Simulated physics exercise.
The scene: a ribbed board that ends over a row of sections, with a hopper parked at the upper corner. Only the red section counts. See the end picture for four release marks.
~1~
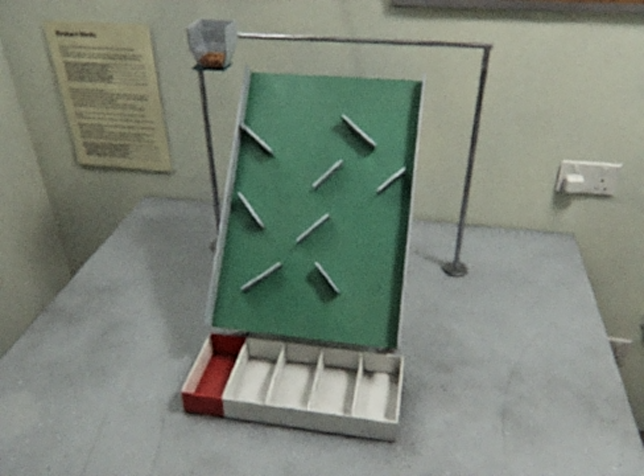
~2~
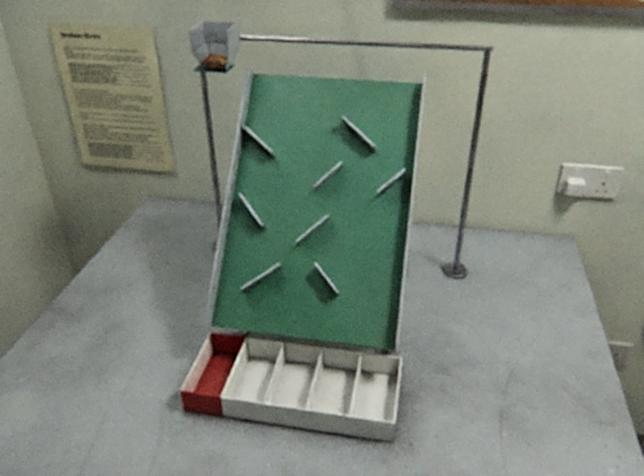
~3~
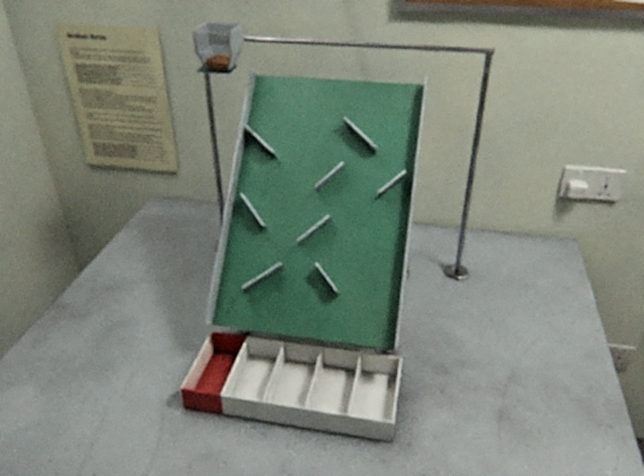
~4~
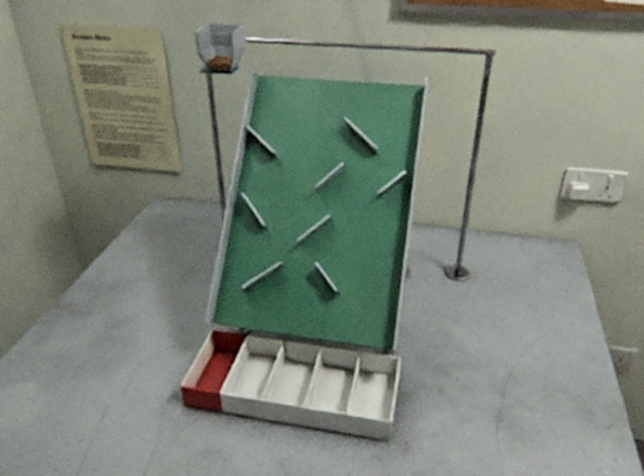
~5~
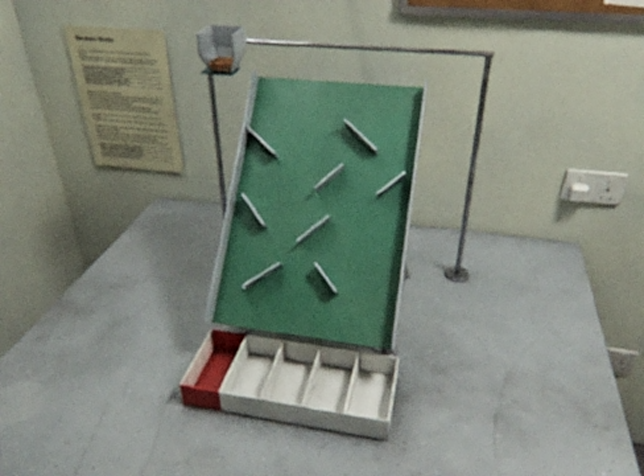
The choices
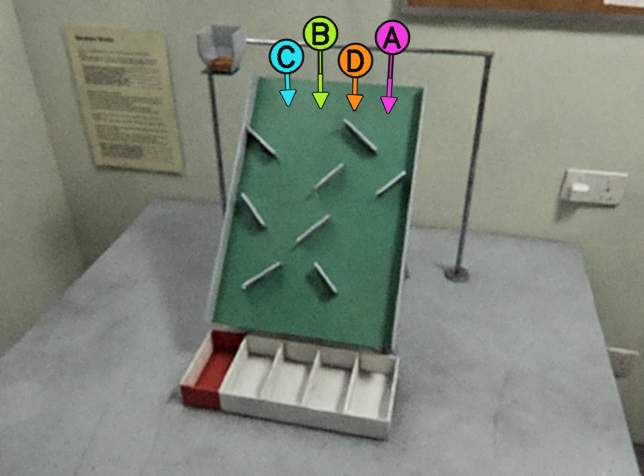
A green ribbed board leaning above a tray with one red section, a small clear hopper at upper left, nothing visibly moving.
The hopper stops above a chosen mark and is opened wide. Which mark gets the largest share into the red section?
The best mark is B.
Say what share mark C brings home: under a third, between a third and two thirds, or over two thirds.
Between a third and two thirds.
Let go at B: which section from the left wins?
The first.
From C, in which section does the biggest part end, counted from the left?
The first.
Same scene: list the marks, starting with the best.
The order is B, C, D, A.
On the marked copy, mark A meets the board at (388, 107); mark B meets the board at (320, 102); mark C meets the board at (288, 100); mark D meets the board at (354, 104).
If A is chosen, a stray few in the red section, nearly all in other sections.
If B is chosen, most in the red section, about a quarter in other sections.
If C is chosen, about half in the red section, about half in other sections.
If D is chosen, about a quarter in the red section, most in other sections.
